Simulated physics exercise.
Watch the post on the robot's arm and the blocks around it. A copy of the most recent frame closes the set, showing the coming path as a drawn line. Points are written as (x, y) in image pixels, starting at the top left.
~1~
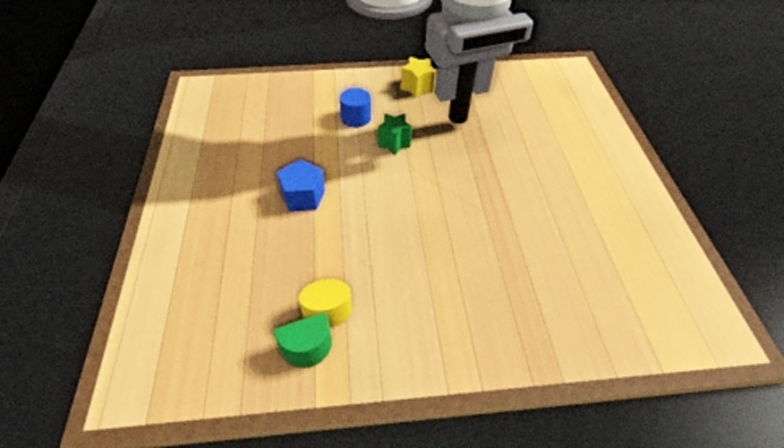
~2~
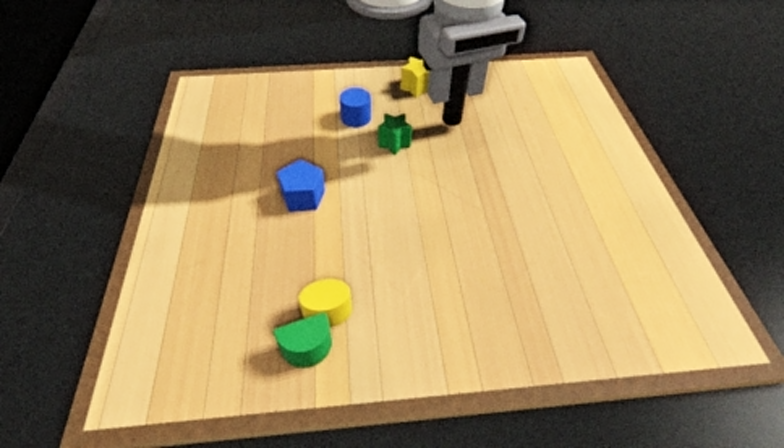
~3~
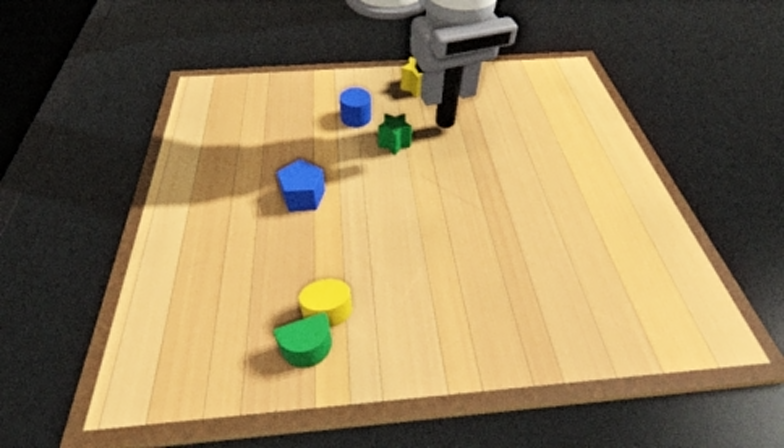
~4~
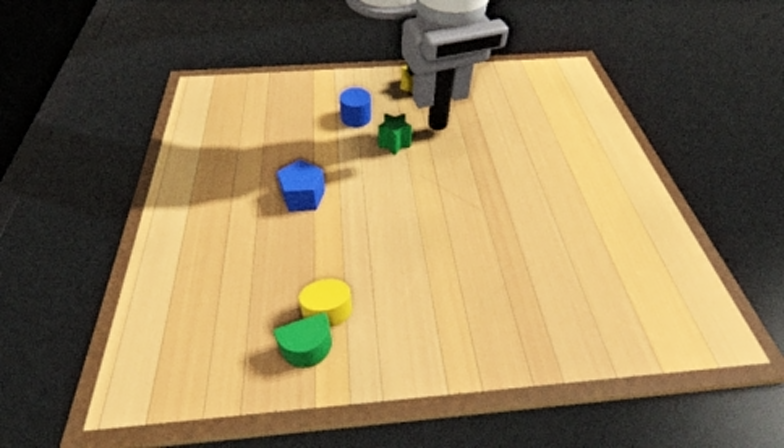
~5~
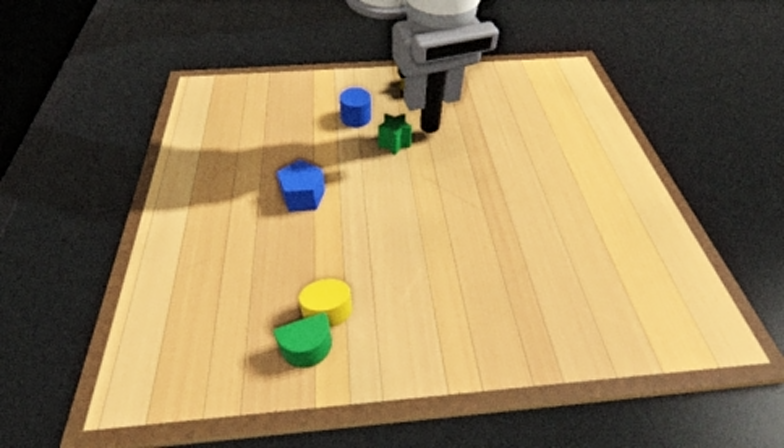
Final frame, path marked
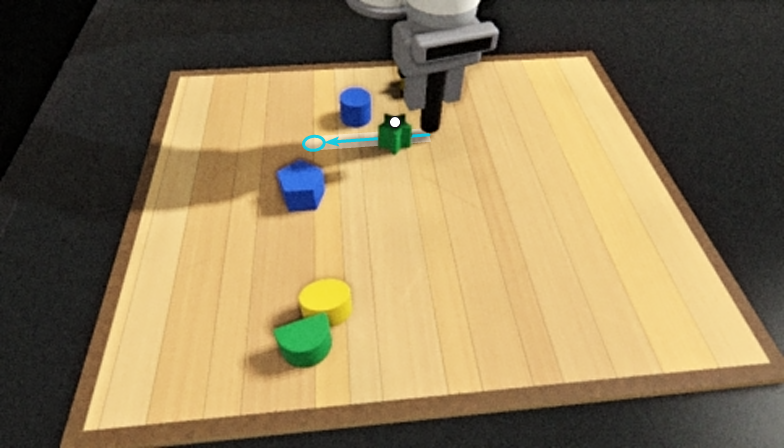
A grey robot arm with a black post slid slowly left and slightly nearer across the wooden board, moving closer to the green star and partly covering the yellow star, while the blocks stayed still.
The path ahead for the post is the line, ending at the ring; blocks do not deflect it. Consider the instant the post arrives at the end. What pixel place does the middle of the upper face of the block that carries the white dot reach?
It comes to (351, 135).
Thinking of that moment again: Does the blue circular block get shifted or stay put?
The blue circular block keeps its place.
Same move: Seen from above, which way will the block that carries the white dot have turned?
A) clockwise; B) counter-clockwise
I choose B.
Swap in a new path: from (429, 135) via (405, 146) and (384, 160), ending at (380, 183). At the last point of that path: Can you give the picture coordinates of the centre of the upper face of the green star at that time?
It is at (365, 129).
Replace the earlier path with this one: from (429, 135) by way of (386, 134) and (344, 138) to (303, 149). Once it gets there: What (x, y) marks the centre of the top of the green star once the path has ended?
I predict (374, 127).
The line goes in a line from (429, 135) to (314, 143); the dot is on the green star.
The first path, step by step. One third of the way, post (391, 131); green star (375, 127), turned 25° anticlockwise.
Two thirds of the way, post (352, 134); green star (353, 134), turned 80° anticlockwise.
At the end, post (313, 136); blue circular block unmoved; green star (351, 135), turned 95° anticlockwise.
